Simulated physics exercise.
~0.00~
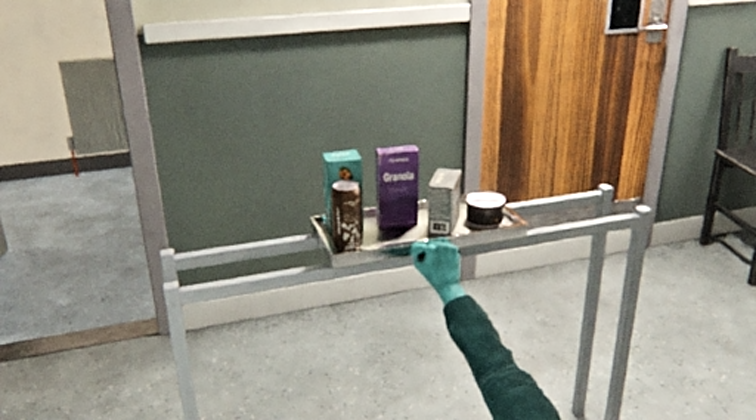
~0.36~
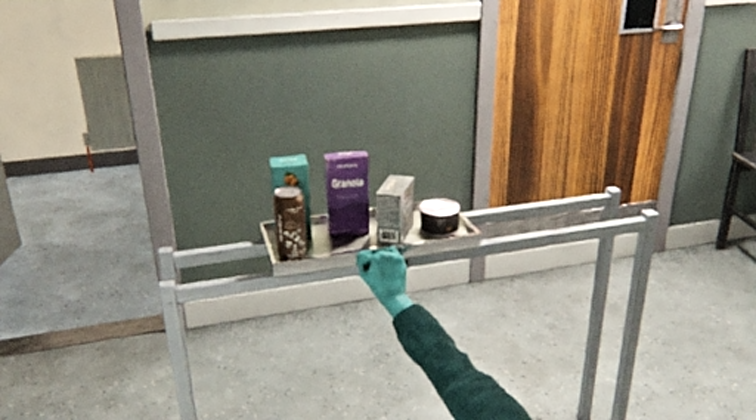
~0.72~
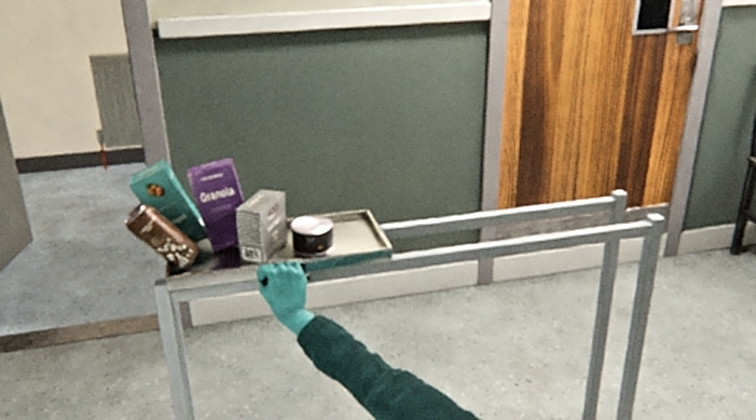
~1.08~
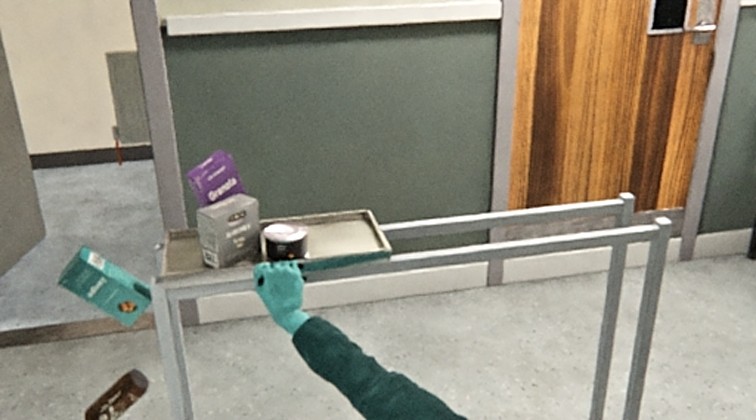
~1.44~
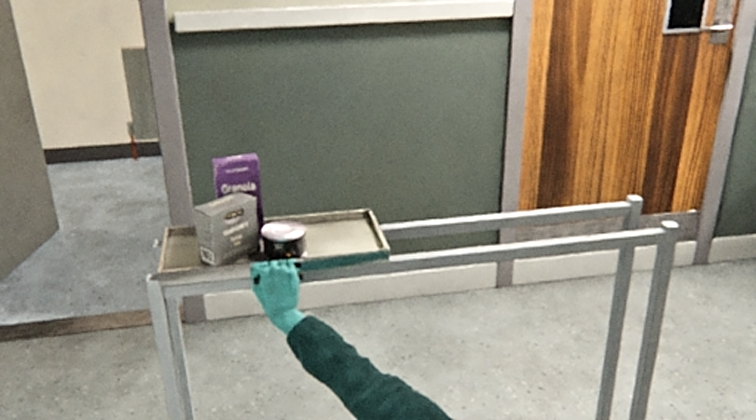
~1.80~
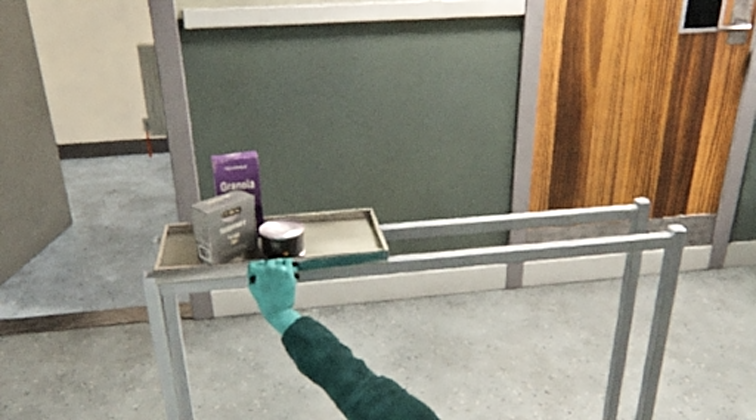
A shallow tray on a grey metal frame, seen from slightly above in a room with a green wall and wooden door, carries a turquoise carton, a brown can, a purple granola packet, a grey packet and a black tub. A gloved teal hand at its front edge moves left with it as it slides along the rails. At the left end the carton, can and purple packet tip left. The carton and can tumble off to the floor side, while the purple packet rocks back upright. The tray rests there, still holding both packets and the tub.
